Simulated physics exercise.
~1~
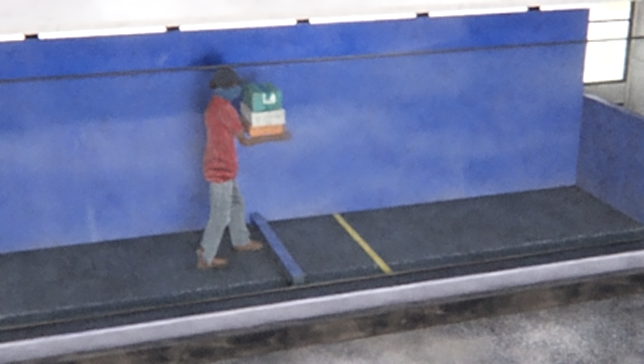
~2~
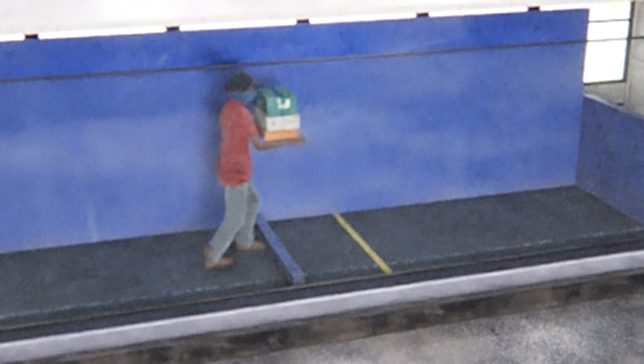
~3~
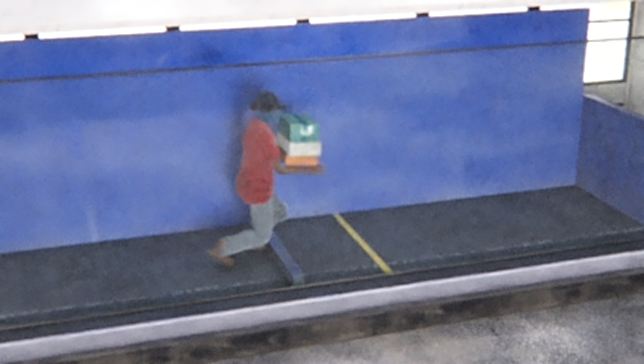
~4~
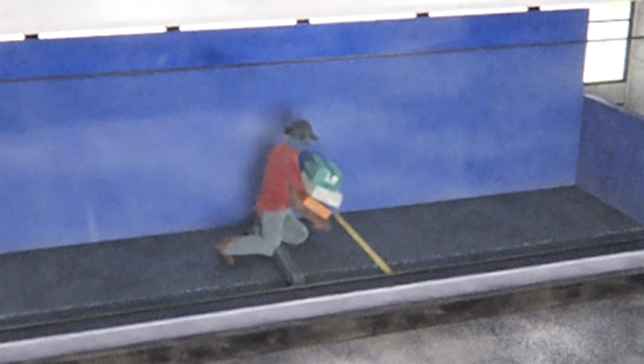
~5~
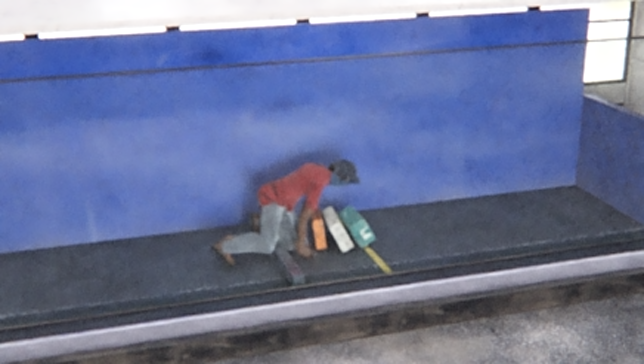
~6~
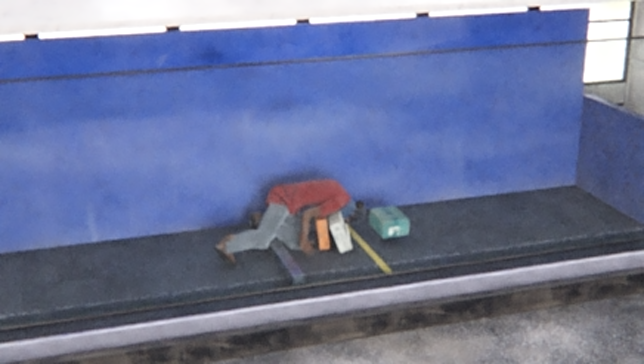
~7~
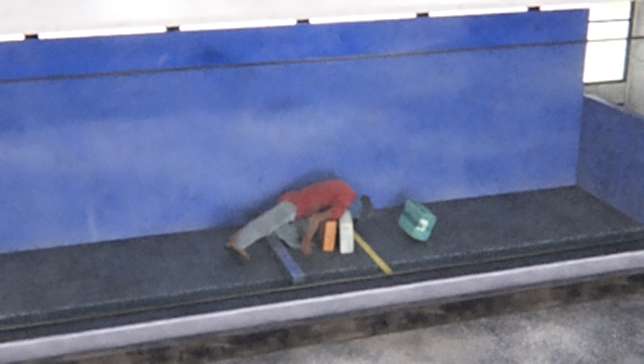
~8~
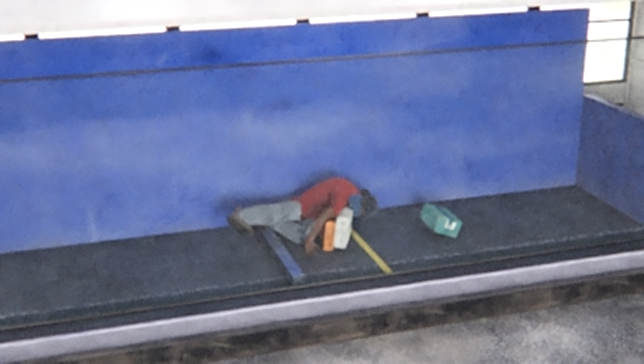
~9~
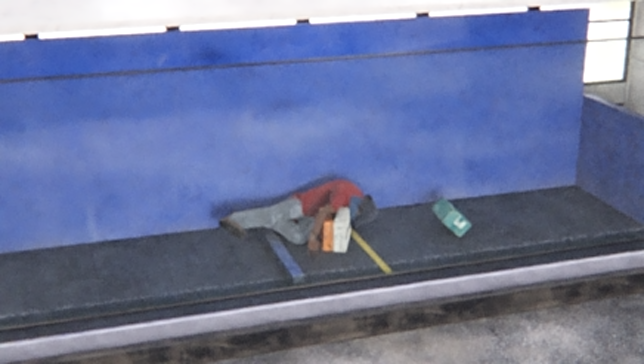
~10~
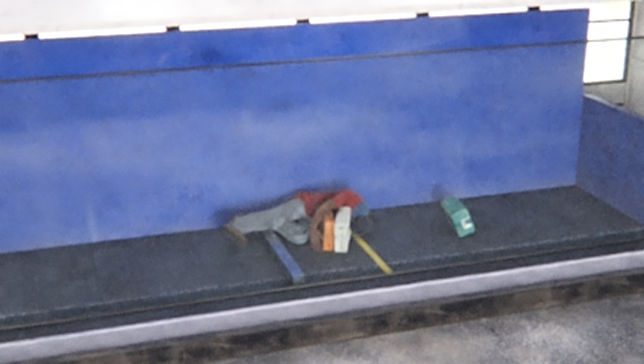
A man in a red shirt carrying three stacked boxes pitched forward over a blue floor rail and collapsed, dropping them; the teal one tumbled right past the yellow line, while the orange and white ones stopped short beside him as he lay sprawled.
